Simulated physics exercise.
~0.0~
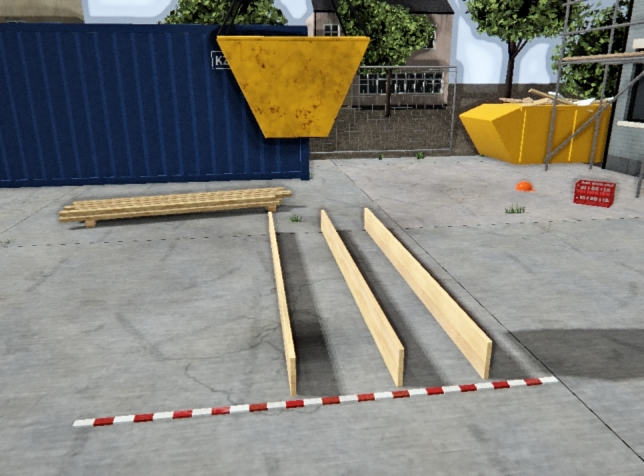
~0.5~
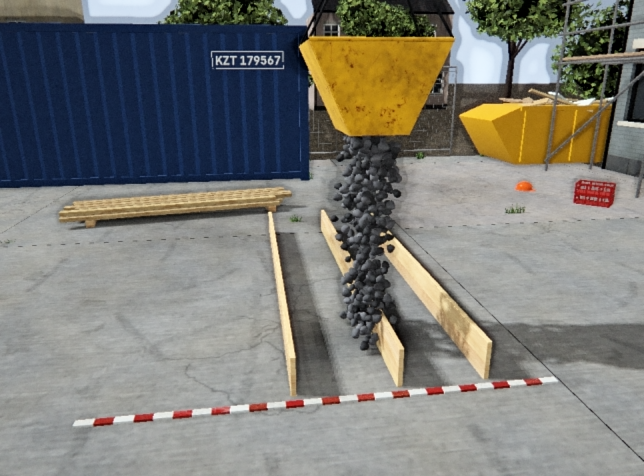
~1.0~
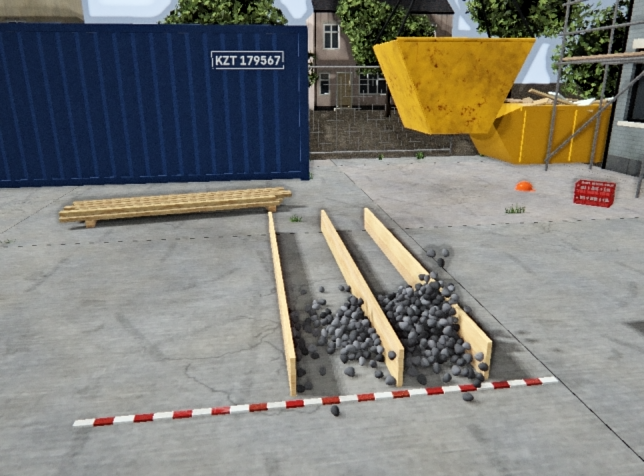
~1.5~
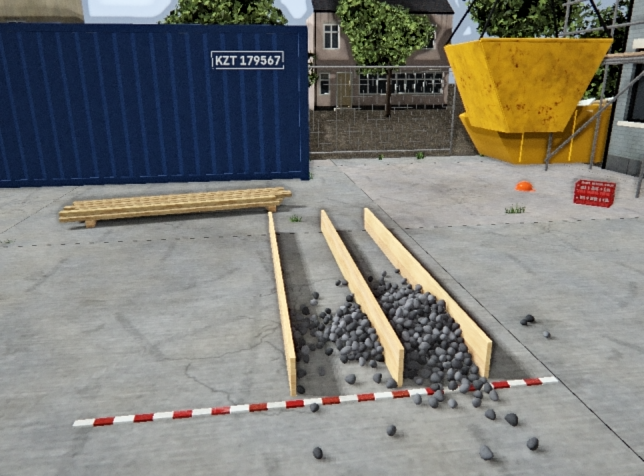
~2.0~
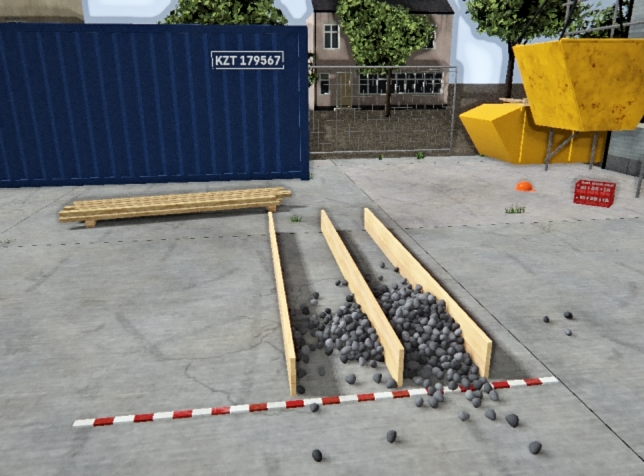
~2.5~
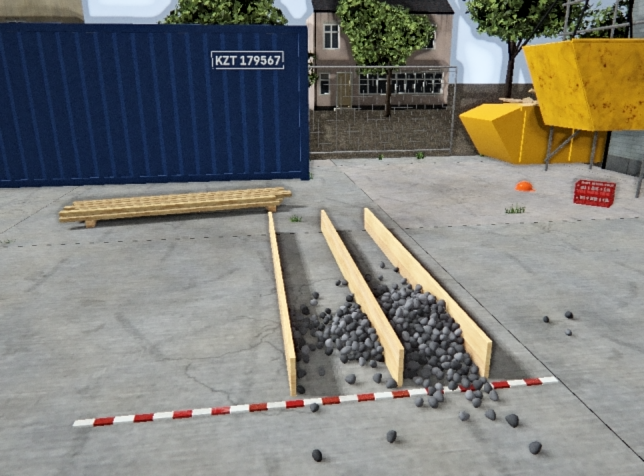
A yellow skip hangs over a grey concrete yard, seen from a raised, still viewpoint, with a blue container behind it at left and another yellow skip at right. Three upright planks mark off two bays behind a red and white striped strip, and more timber lies to the left. The hanging skip travels rightwards and pours dark, rounded stones in a thick stream over the middle plank. They heap up in both bays, mostly the right one, while the emptied skip moves on. A few stones roll out past the strip and to the right, then everything lies still.
